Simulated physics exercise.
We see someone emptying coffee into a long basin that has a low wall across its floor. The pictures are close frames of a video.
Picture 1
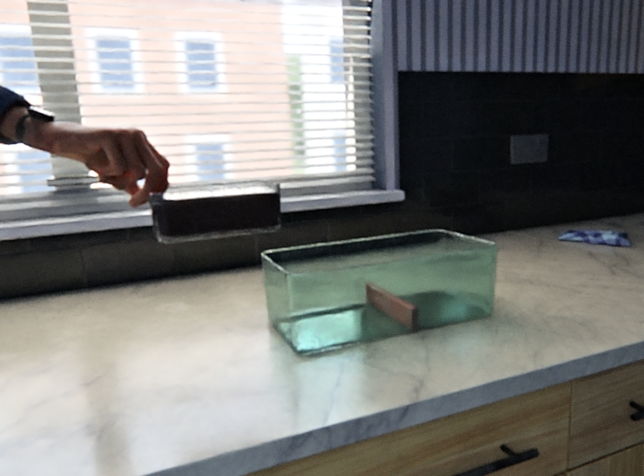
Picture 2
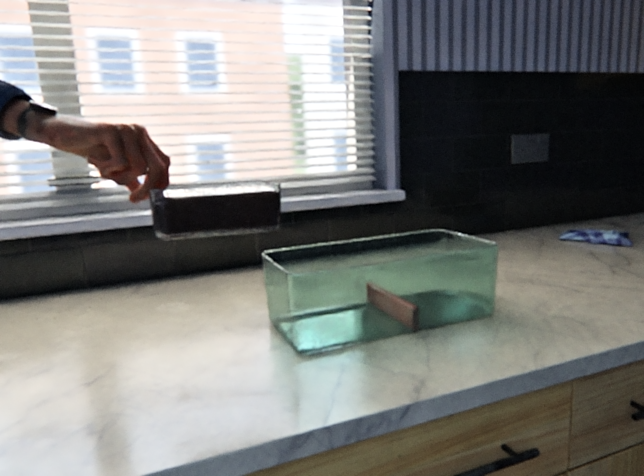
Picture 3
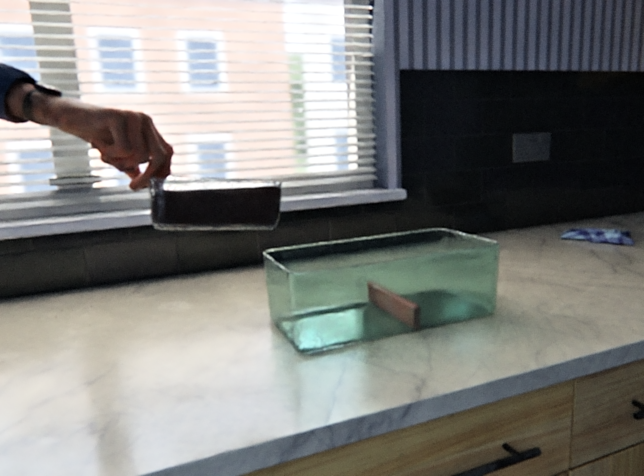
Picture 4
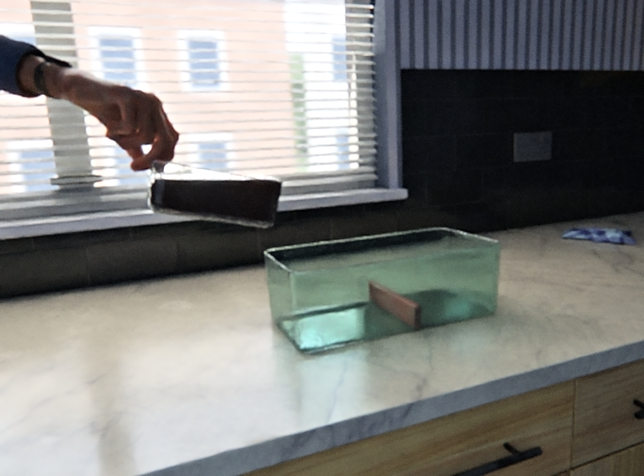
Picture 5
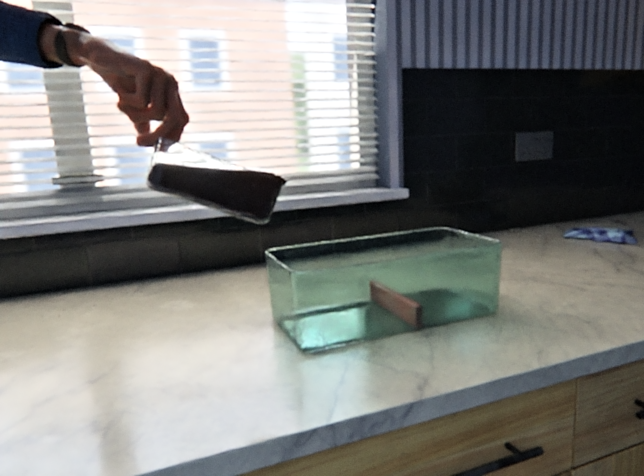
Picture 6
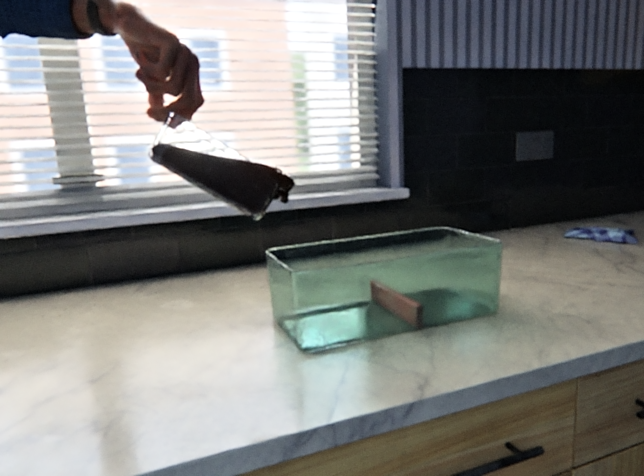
The clip opens with a hand holding a small clear container of dark coffee nearly level, above and left of a long glass basin with a low wall across its floor. The hand rises slightly and tilts the container increasingly down to the right, and a little coffee slips over its lower edge.
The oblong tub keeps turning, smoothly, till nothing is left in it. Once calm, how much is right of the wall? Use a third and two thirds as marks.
In the end less than a third is right of the wall.
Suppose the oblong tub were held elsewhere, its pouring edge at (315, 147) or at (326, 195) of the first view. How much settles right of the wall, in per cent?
Roughly 55 per cent, and 60 per cent.
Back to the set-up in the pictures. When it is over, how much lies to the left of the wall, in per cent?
Roughly 75 in a hundred.
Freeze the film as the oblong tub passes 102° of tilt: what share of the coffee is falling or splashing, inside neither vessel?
Roughly 60 in a hundred.
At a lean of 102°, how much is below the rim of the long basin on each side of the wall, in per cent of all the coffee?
The left part 25 per cent, the right part 0.
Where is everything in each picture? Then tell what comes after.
In the first picture, tilt 0°; pouring edge (272, 184); surface from (151, 199) to (270, 190); the long basin's rim runs from (273, 264) to (468, 238); the wall's top is at (389, 295).
In the second picture, tilt 2°; pouring edge (273, 184); surface from (152, 197) to (270, 188).
In the third picture, tilt 6°; pouring edge (274, 183); surface from (152, 191) to (271, 183).
In the fourth picture, tilt 14°; pouring edge (274, 182); surface from (152, 180) to (273, 180); 1 per cent is over the edge.
In the fifth picture, tilt 24°; pouring edge (275, 182); surface from (152, 164) to (274, 177); 5 per cent is over the edge.
In the sixth picture, tilt 35°; pouring edge (275, 182); surface from (152, 145) to (261, 168); 10 per cent is over the edge.
A moment on, the oblong tub is tipped right over and 12 per cent is still to pour, 27 is left of the wall and 0 right of it.
Next, the oblong tub is tipped right over and 0 per cent is still to pour, 78 is left of the wall and 13 right of it.
Then the oblong tub is tipped right over and 0 per cent is still to pour, 76 is left of the wall and 16 right of it.
Later the oblong tub is tipped right over and 0 per cent is still to pour, 75 is left of the wall and 19 right of it.
In the end 73 per cent lies left of the wall, 21 right of it and 6 outside.
